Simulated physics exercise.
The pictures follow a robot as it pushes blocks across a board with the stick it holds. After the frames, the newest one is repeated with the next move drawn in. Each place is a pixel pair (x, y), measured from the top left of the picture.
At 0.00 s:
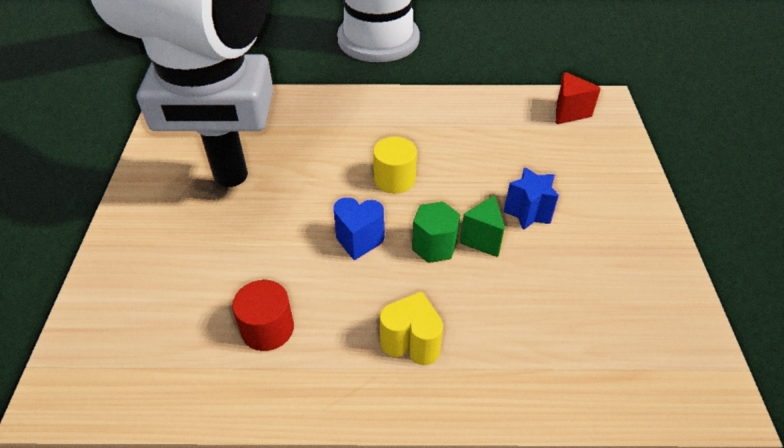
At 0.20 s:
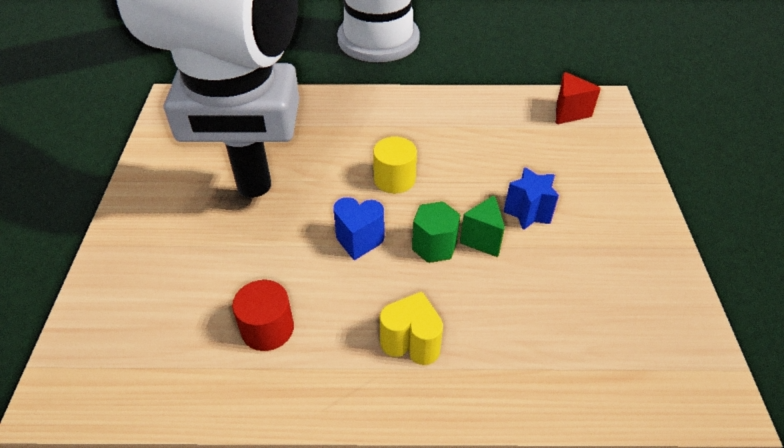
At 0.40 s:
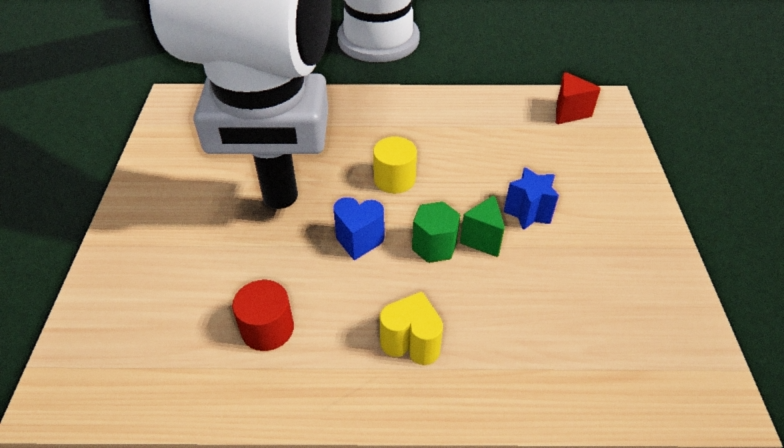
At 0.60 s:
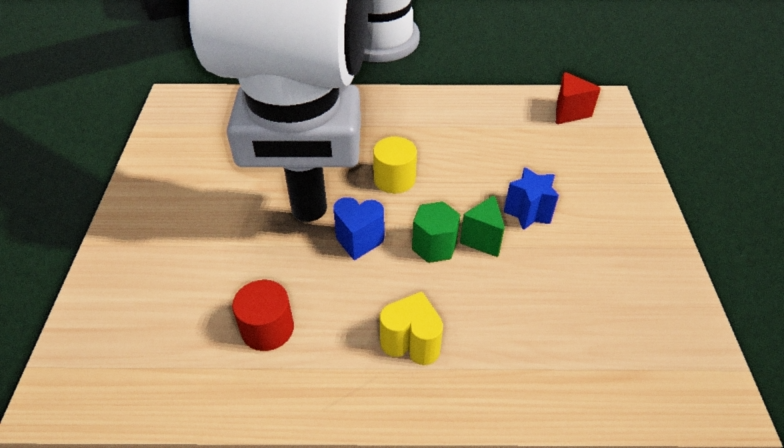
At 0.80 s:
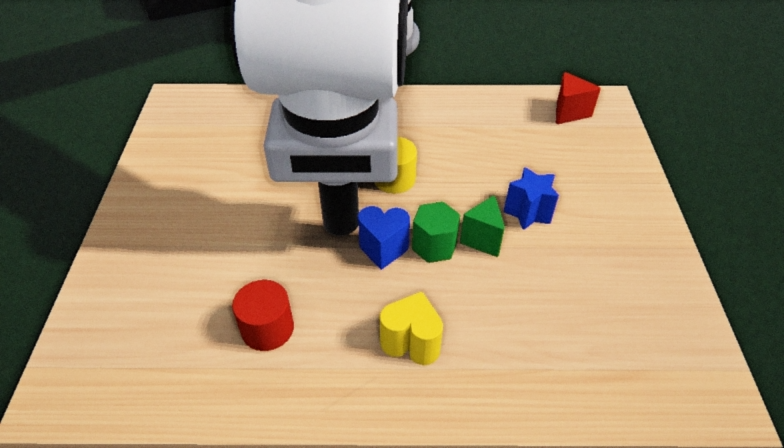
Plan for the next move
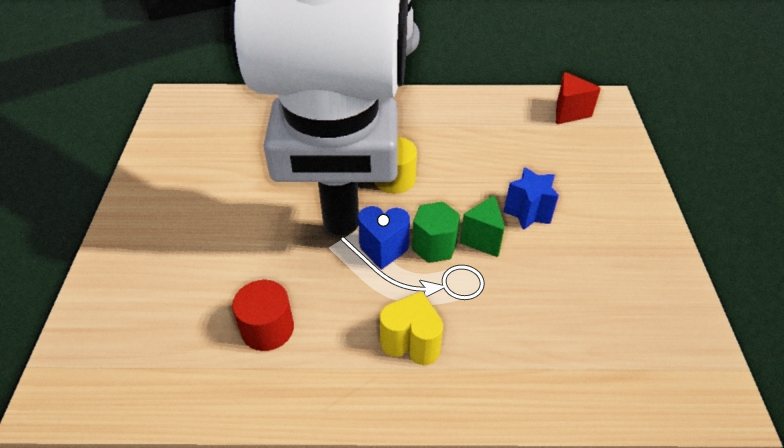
A white and grey robot arm with a black stick reaches over a pale wooden board on a dark green surface, seen from above by a still camera. A yellow cylinder, blue heart, green blocks and blue star sit mid-board, with a red triangular block upper right and a red cylinder and yellow heart nearer. The stick glides right and slightly nearer, then pushes the blue heart rightward beside the green six-sided block.
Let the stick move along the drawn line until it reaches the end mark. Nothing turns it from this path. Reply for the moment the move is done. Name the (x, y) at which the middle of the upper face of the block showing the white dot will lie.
The point I'd pick in the picture is (516, 252).
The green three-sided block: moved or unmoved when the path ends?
Answer: Moved.
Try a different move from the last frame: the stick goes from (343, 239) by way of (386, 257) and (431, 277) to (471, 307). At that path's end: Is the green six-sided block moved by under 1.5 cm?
Going by the path, no.
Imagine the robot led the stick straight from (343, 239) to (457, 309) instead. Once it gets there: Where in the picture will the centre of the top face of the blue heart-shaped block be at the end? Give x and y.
At the end it should sit near (508, 272).
Path on the board, from (343, 239) via (373, 267) and (414, 288), ending at (463, 282); the dot is on the blue heart-shaped block.
On the path given first. One third of the way, stick at (373, 252); blue heart-shaped block at (420, 243), turned 15° anticlockwise; green six-sided block at (458, 220), turned 50° anticlockwise; green three-sided block at (494, 210), turned 20° clockwise.
Two thirds of the way, stick at (415, 274); blue heart-shaped block at (464, 255), turned 40° anticlockwise; green six-sided block at (472, 218), turned 90° anticlockwise; green three-sided block at (501, 202), turned 35° clockwise.
At the end, stick at (465, 267); blue heart-shaped block at (516, 252), turned 30° anticlockwise; yellow heart-shaped block in place; green six-sided block at (473, 218), turned 95° anticlockwise; green three-sided block at (501, 202), turned 35° clockwise.
